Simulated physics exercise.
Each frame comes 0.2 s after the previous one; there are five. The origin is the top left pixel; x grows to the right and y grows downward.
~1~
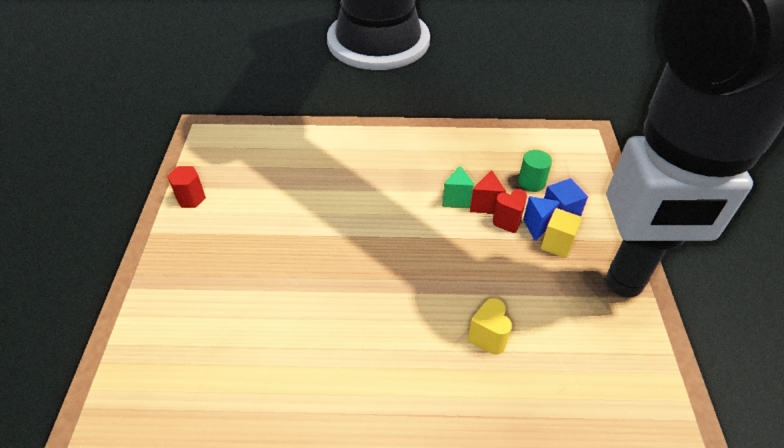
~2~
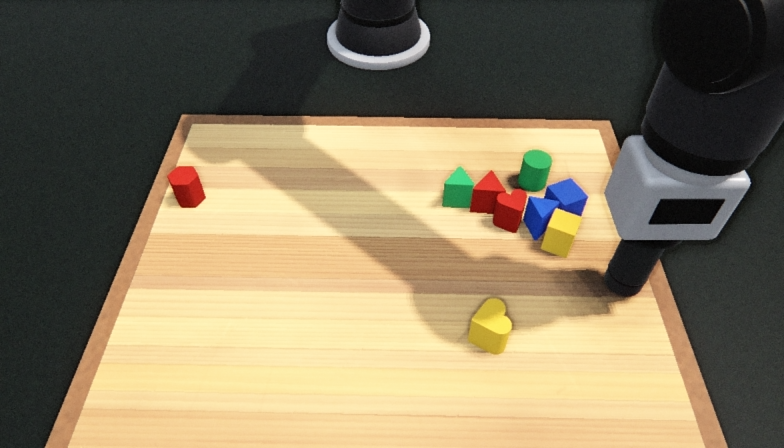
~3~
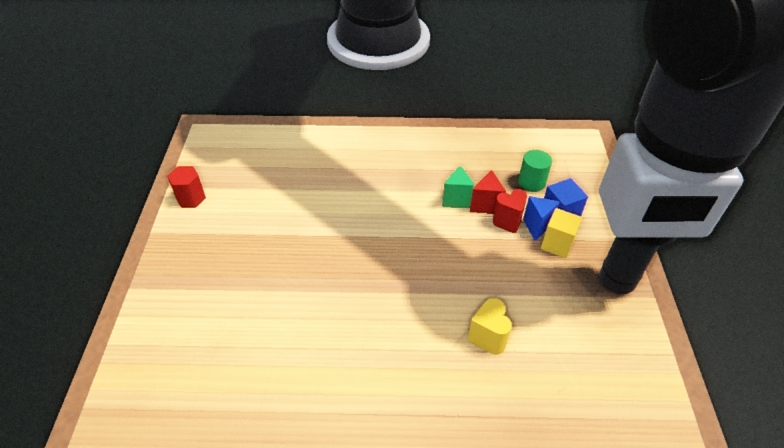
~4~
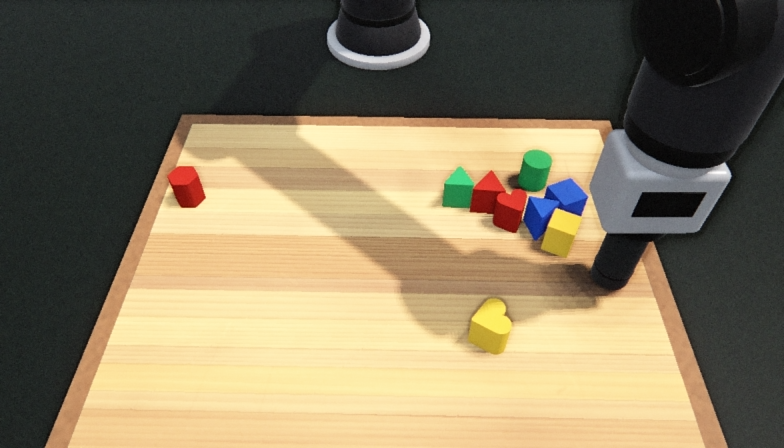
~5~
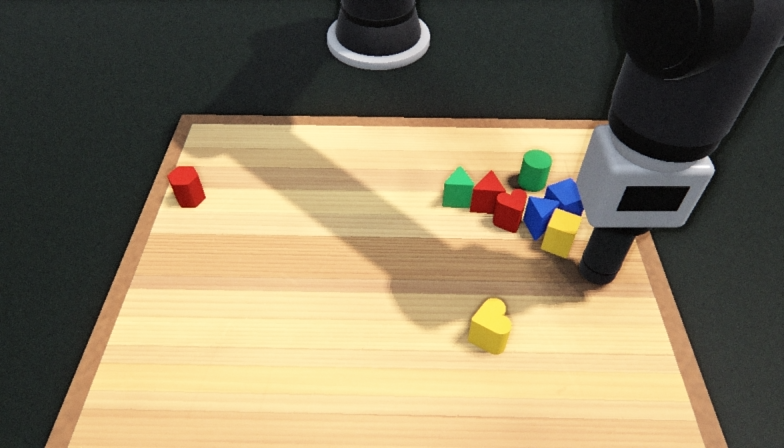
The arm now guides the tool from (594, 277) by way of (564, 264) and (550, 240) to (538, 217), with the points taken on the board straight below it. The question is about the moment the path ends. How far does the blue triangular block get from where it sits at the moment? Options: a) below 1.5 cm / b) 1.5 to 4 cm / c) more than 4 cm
That would be c.
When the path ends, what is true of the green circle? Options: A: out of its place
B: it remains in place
A.
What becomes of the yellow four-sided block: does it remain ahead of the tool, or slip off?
The yellow four-sided block won't leave the front of the tool.
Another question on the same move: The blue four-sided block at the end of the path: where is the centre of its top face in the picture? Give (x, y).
At pixel (569, 172).
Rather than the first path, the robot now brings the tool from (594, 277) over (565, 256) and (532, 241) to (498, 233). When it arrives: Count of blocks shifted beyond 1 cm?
I'm going with three or more.
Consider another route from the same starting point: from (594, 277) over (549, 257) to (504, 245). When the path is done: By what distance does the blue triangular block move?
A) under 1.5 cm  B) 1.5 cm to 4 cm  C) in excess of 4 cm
B - 1.5 cm to 4 cm.
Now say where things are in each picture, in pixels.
Tool's lower end at (624, 283); green circle at (538, 158); blue triangular block at (544, 205); yellow four-sided block at (565, 221); blue four-sided block at (568, 191), in the first picture.
Tool at (622, 283); blocks still, in the second picture.
Tool at (617, 280); blocks still, in the third picture.
Tool at (609, 276); blocks still, in the fourth picture.
Tool at (597, 271); green circle at (538, 158); blue triangular block at (544, 205); yellow four-sided block at (565, 221); blue four-sided block at (568, 191), in the fifth picture.
The first path, step by step. One third of the way, tool at (566, 257); blue triangular block at (541, 200); yellow four-sided block at (560, 213), turned 15° clockwise.
Two thirds of the way, tool at (552, 233); blue triangular block at (527, 180); yellow four-sided block at (546, 191), turned 15° clockwise; blue four-sided block at (569, 178), turned 45° clockwise.
At the end, tool at (540, 211); green circle at (537, 151); blue triangular block at (512, 162); yellow four-sided block at (533, 170), turned 15° clockwise; blue four-sided block at (569, 172), turned 85° clockwise.
